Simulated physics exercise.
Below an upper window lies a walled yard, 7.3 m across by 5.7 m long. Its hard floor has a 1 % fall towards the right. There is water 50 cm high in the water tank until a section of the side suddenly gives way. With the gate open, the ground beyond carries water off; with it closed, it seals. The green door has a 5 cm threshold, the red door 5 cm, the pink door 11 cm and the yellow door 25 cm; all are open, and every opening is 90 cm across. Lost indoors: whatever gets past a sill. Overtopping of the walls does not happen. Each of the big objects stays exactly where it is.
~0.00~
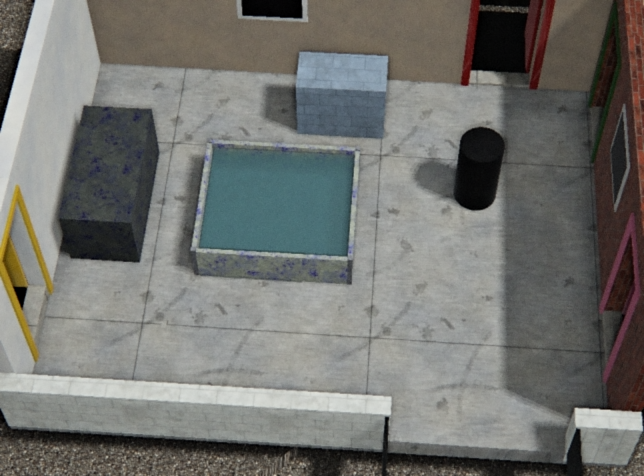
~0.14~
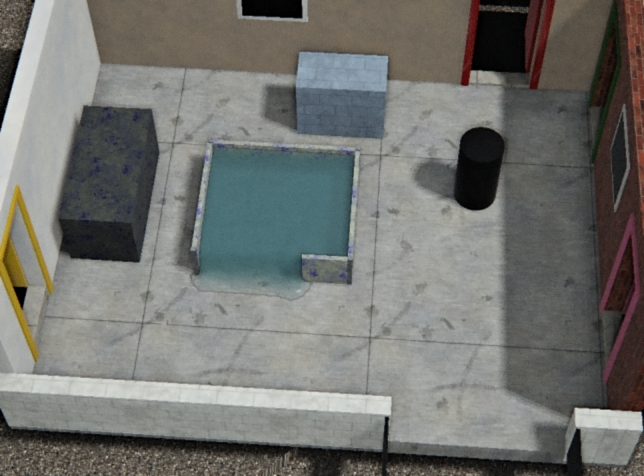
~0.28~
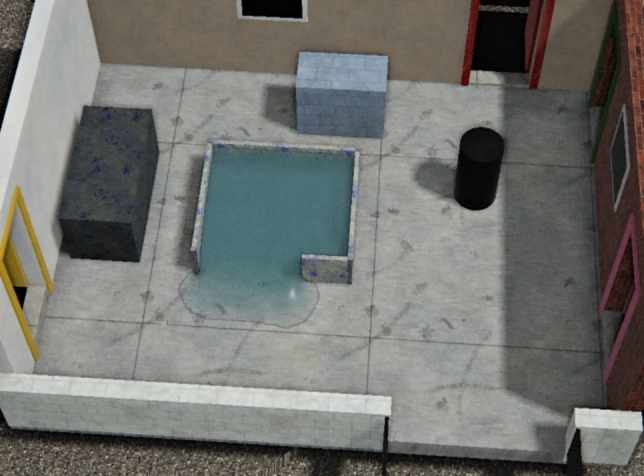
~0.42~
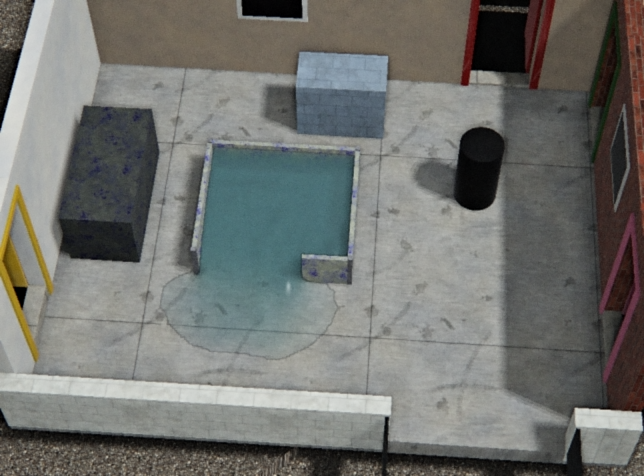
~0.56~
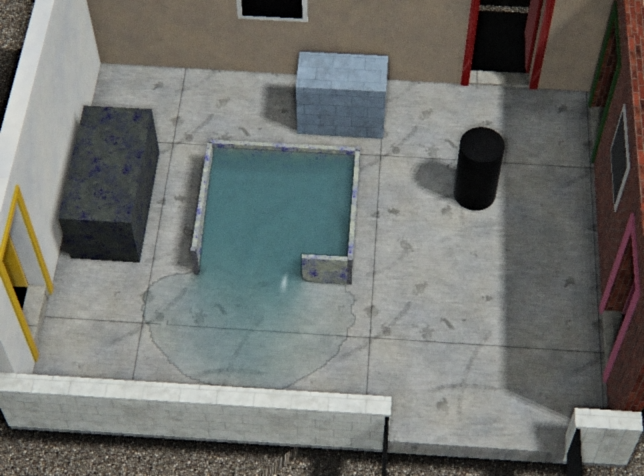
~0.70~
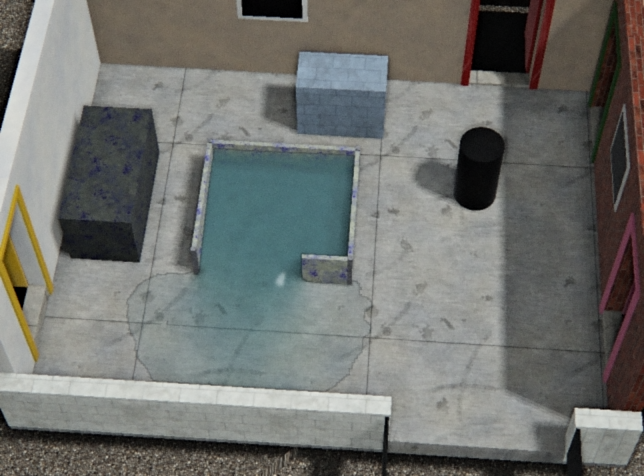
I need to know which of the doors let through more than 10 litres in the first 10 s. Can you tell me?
Sure: The green door does not; the red door does not; the pink door does not; the yellow door does not.
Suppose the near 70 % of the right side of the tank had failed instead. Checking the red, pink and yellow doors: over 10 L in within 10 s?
Outcomes - red: Exceeded, pink: Exceeded, yellow: Not exceeded.
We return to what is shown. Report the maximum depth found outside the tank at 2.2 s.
It gets to some 40 cm.
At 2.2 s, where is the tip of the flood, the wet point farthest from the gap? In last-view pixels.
At about (512, 431).
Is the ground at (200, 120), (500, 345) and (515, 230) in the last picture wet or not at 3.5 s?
Listed in sequence, the spots are bone dry, drenched and bone dry.
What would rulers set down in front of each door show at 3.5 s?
Depths in centimetres - green: 0, red: 0, pink: 10, yellow: 16.
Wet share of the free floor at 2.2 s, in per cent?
Covered: Roughly 25 %.
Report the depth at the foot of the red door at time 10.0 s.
I'd put it near 5.5 cm.
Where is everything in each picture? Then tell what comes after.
The water tank at (278, 202) is whole and still, 50 cm deep, in the first frame.
Water pours out at (251, 269) and has run 0.7 m, to (304, 287); typically 5 cm deep outside, 50 cm at the water tank's back, in the second frame.
Water pours out at (251, 270) and has run 0.9 m, to (302, 314); typically 8 cm deep outside, 50 cm at the water tank's back, in the third frame.
Water pours out at (251, 270) and has run 1.3 m, to (279, 352); typically 7 cm deep outside, 50 cm at the water tank's back, in the fourth frame.
The front is at (271, 385), 1.7 m from the gap at (251, 269); 3.0 m2 of floor is under water; 48 cm left at the back of the water tank, in the fifth frame.
Water pours out at (251, 269) and has run 2.1 m, to a hidden place; typically 5 cm deep outside, 42 cm at the water tank's back, in the sixth frame.
After 1.4 s water covers 15 % of the floor and is deepest (30 cm) near (212, 411); green door not reached, red door not reached, pink door not reached, yellow door not reached.
After 2.2 s water covers 25 % of the floor and is deepest (40 cm) near (28, 399); green door not reached, red door not reached, pink door not reached, yellow door 5 cm at the sill, 0 L in.
After 3.5 s water covers 45 % of the floor and is deepest (22 cm) near (42, 400); green door not reached, red door not reached, pink door 10 cm at the sill, 0 L in, yellow door 16 cm at the sill, 0 L in.
After 6.0 s water covers 60 % of the floor and is deepest (13 cm) near (240, 413); green door 2 cm at the sill, 0 L in, red door not reached, pink door 9 cm at the sill, 0 L in, yellow door 10 cm at the sill, 0 L in.
After 10.0 s water covers 85 % of the floor and is deepest (9 cm) near (599, 437); green door 7 cm at the sill, 3 L in, red door 5 cm at the sill, 0 L in, pink door 8 cm at the sill, 0 L in, yellow door 4 cm at the sill, 0 L in.
